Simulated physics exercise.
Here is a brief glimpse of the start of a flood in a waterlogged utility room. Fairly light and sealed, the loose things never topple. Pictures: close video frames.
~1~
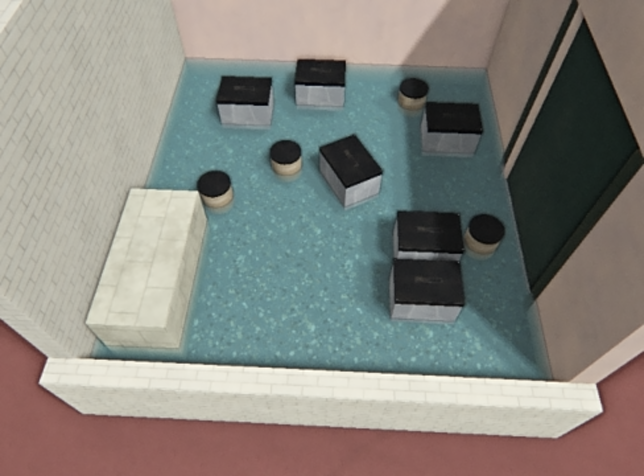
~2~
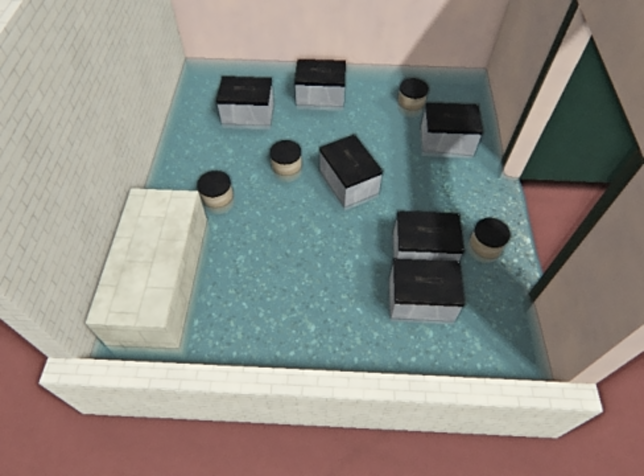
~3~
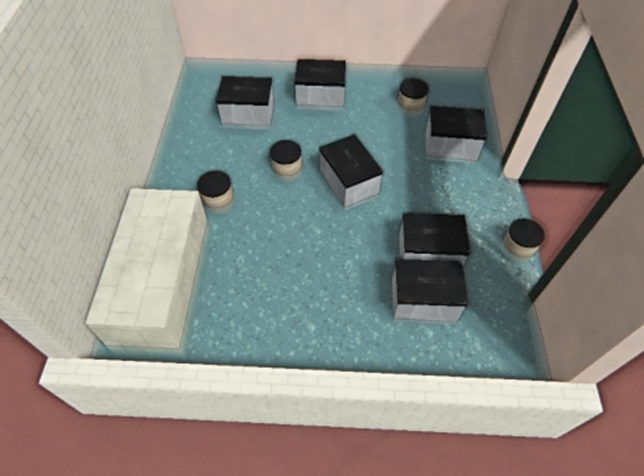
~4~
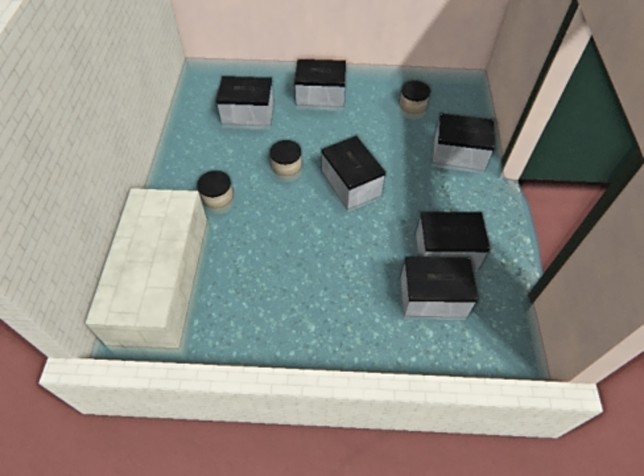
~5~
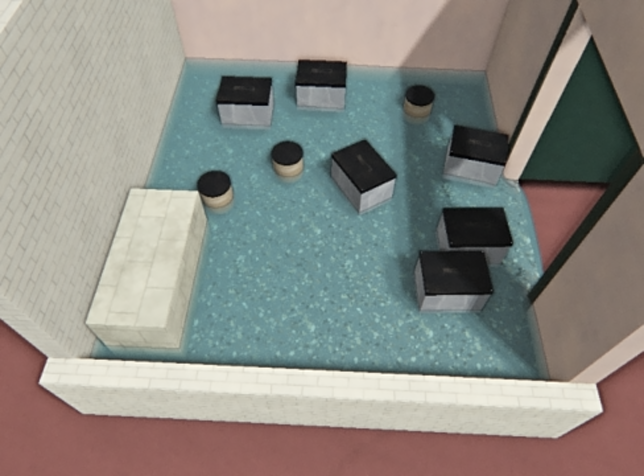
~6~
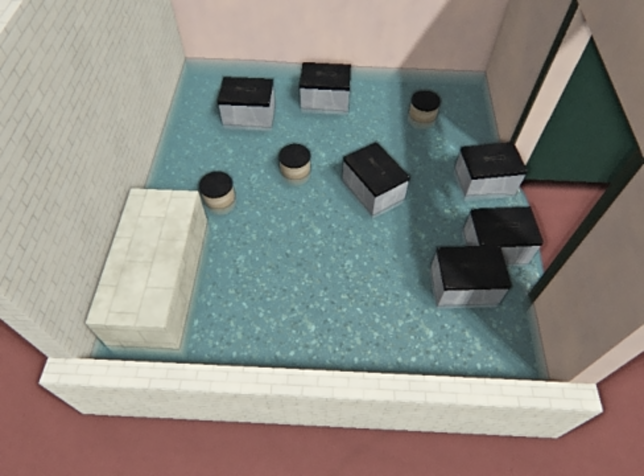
The clip opens on black-topped chests and small round tubs floating in blue-green water inside a walled room. An opening appears in the right wall, and the nearest tub drifts right and out of view. The chests on the right slide toward the gap, while those farther back shift only slightly.
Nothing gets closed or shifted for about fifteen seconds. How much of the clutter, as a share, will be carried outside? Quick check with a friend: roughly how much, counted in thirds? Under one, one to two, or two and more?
The share is two thirds or higher.
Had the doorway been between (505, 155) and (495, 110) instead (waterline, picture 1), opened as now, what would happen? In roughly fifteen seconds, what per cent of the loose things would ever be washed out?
It works out at some 60 per cent of the things.
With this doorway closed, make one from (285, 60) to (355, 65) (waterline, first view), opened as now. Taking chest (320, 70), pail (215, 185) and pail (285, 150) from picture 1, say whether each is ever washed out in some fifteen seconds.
Lost - retained - lost.
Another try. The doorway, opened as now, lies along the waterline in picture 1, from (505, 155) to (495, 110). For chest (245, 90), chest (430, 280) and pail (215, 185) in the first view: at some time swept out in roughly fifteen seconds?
Retained, retained and retained.
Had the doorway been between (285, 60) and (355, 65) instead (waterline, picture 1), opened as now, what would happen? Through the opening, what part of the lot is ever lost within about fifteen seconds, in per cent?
Near 60 percent.
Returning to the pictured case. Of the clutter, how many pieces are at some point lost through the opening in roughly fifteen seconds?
My tally gives 8.
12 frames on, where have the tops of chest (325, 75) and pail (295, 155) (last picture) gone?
About (381, 99) and (377, 189).
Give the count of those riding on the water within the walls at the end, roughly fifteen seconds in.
So that is 1.
A moment on, 3 of 10 are out; 7 afloat.
Next, 6 of 10 are out; 4 afloat.
Later, 7 of 10 are out; 3 afloat.
In the end, 8 of 10 are out; 1 afloat.
